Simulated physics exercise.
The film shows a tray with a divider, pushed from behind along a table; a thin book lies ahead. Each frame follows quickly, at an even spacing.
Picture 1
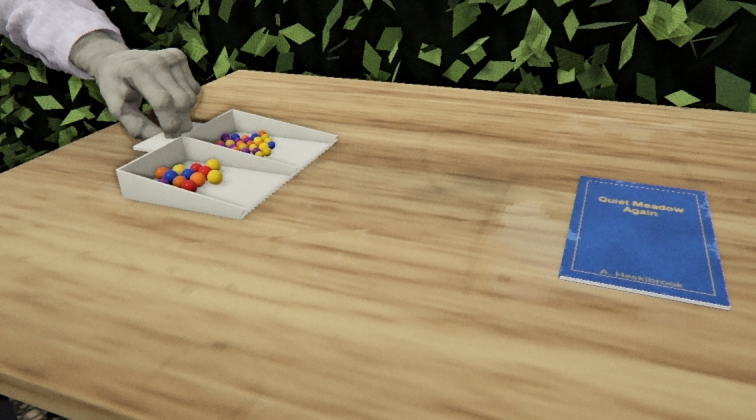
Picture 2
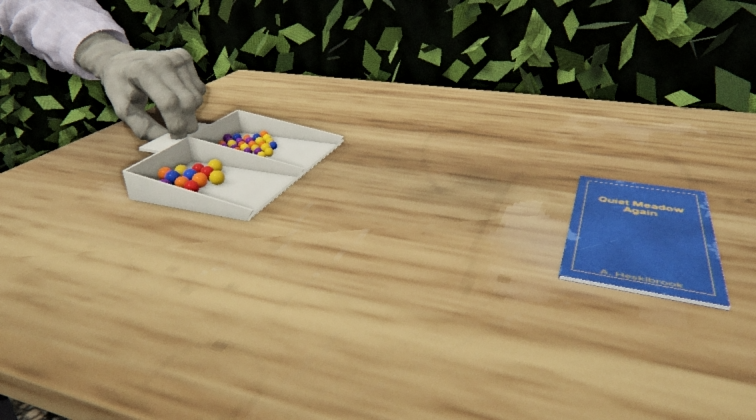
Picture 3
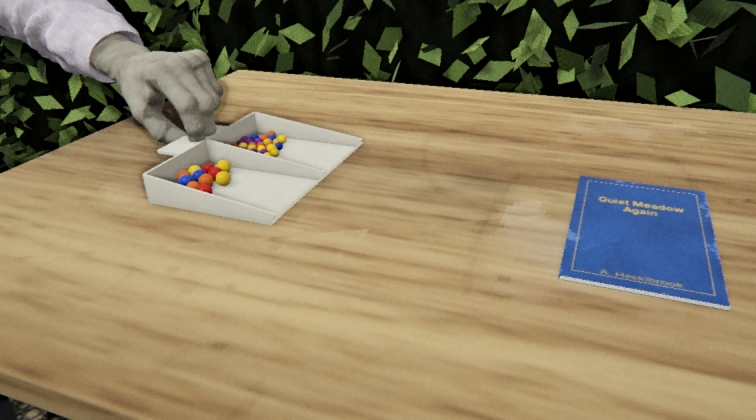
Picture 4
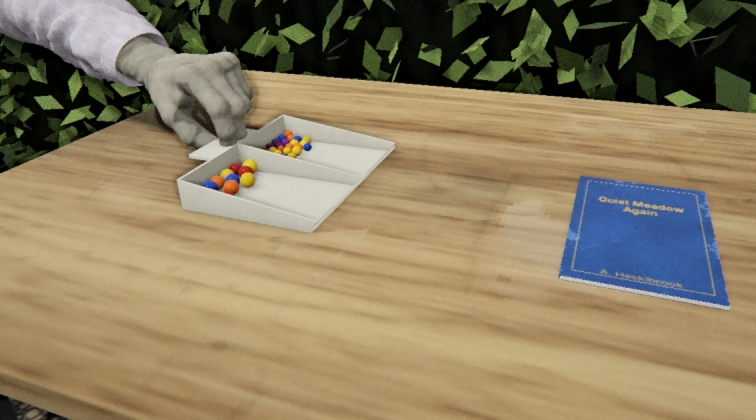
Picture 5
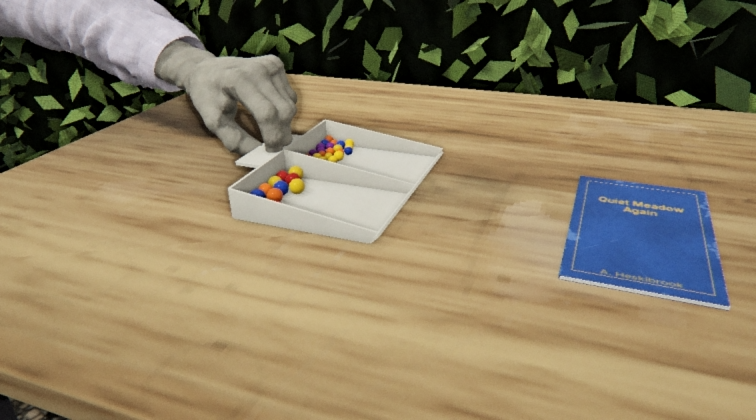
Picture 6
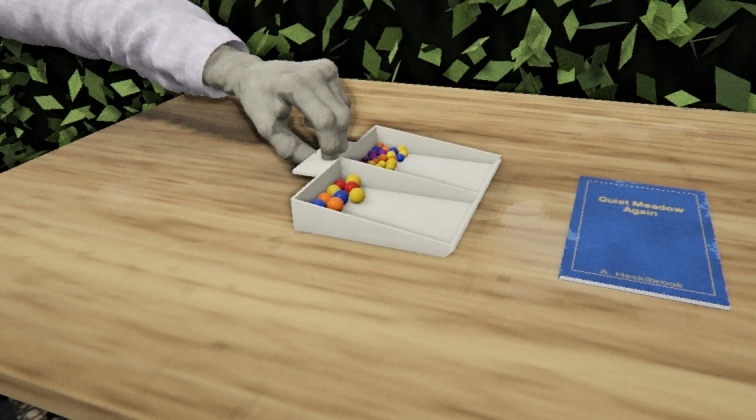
A hand pushed a pale divided tray holding two clusters of small colorful balls across a wooden table, sliding it slowly at first and then faster to the right, toward a thin blue book.
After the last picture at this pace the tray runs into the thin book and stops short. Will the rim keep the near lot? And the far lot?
The near lot spills some, while the far lot spills some.
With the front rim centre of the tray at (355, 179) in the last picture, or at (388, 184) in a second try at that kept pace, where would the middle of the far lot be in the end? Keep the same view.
First try about (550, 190), second try about (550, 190).
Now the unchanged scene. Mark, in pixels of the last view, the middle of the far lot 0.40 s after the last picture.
Its centre sits near (607, 200).
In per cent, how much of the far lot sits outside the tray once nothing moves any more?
Result: Around 50 percent.
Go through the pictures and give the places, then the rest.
In the first picture, front rim near (298, 171), at rest; thin book near (641, 256); near lot near (189, 176), a few glass marbles; far lot near (251, 145), some round plastic beads.
In the second picture, front rim near (305, 172), hardly any of the way covered; far lot near (253, 145).
In the third picture, front rim near (325, 175), a little of the way covered; near lot near (199, 177).
In the fourth picture, front rim near (361, 180), near a quarter of the way covered; far lot near (281, 150).
In the fifth picture, front rim near (415, 188), near half of the way covered; near lot near (281, 188).
In the sixth picture, front rim near (480, 198), near two thirds of the way covered; thin book near (641, 256); near lot near (341, 198); far lot near (375, 163).
Then, 0.04 s on from there, tray still sliding, front rim near (528, 205); near lot all inside; far lot all inside.
Then, 0.19 s on from there, tray stopped at the thin book; near lot near a quarter out of the tray; far lot near a third out of the tray.
Then, 0.40 s on from there, tray stopped at the thin book; near lot near half out of the tray; far lot near half out of the tray.
In the end, tray stopped at the thin book; near lot near half out of the tray; far lot near half out of the tray.
